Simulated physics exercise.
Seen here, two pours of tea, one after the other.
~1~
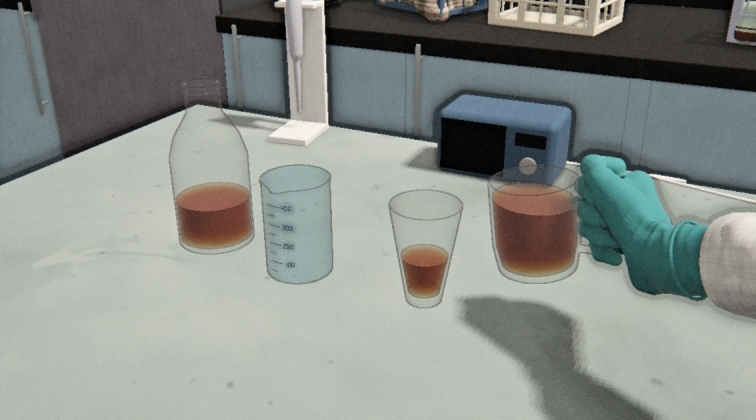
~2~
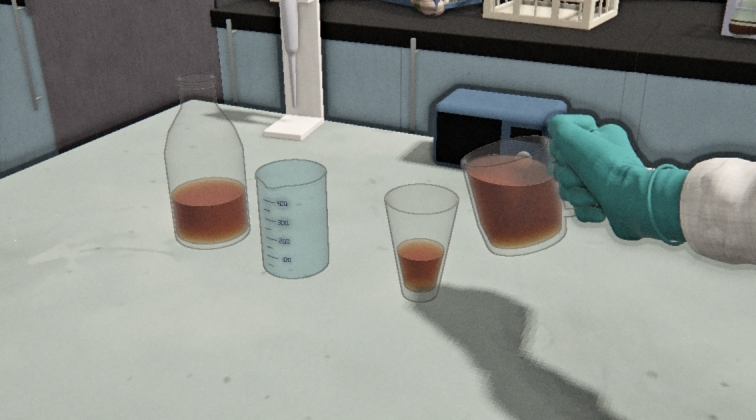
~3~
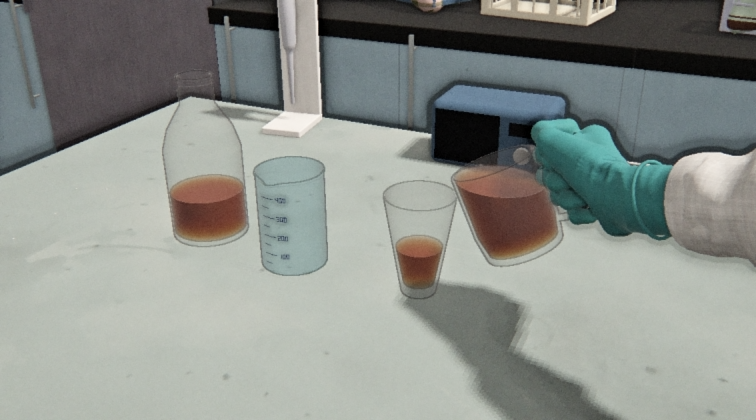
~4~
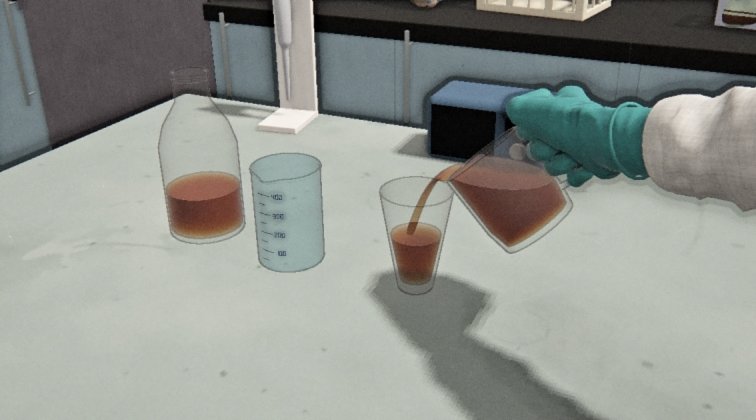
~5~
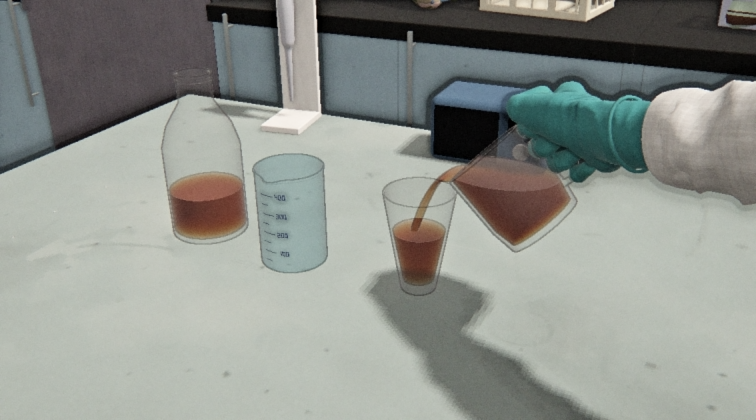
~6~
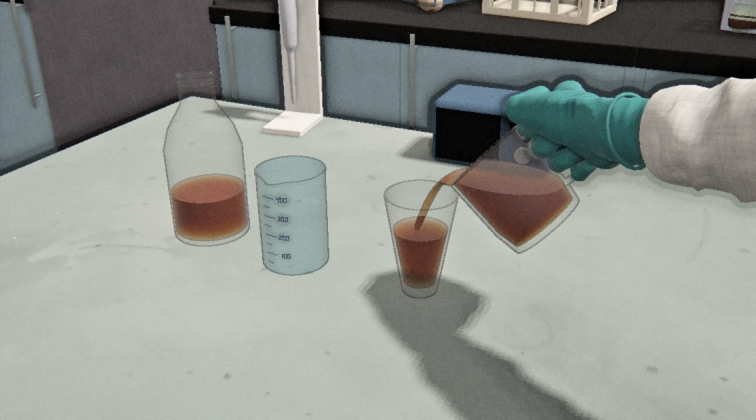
The footage shows a teal-gloved hand lifting a glass mug of reddish-brown tea, moving it left and tilting it over a flared glass, then pouring a thin stream that raises the level, beside a milk bottle and an empty beaker.
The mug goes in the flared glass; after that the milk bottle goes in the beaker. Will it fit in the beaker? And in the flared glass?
The beaker holds everything and the flared glass spills over the rim.
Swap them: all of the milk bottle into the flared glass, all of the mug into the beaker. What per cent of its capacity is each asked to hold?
Near 160 and 60 in a hundred.
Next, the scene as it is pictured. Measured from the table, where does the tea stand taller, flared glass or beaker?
The right one.
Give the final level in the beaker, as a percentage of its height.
About 65 per cent.
Next, the flared glass is full to the brim.
After that, the flared glass is full to the brim with a puddle round it.
Finally, the beaker is about two thirds full; the flared glass is full to the brim with a puddle round it.
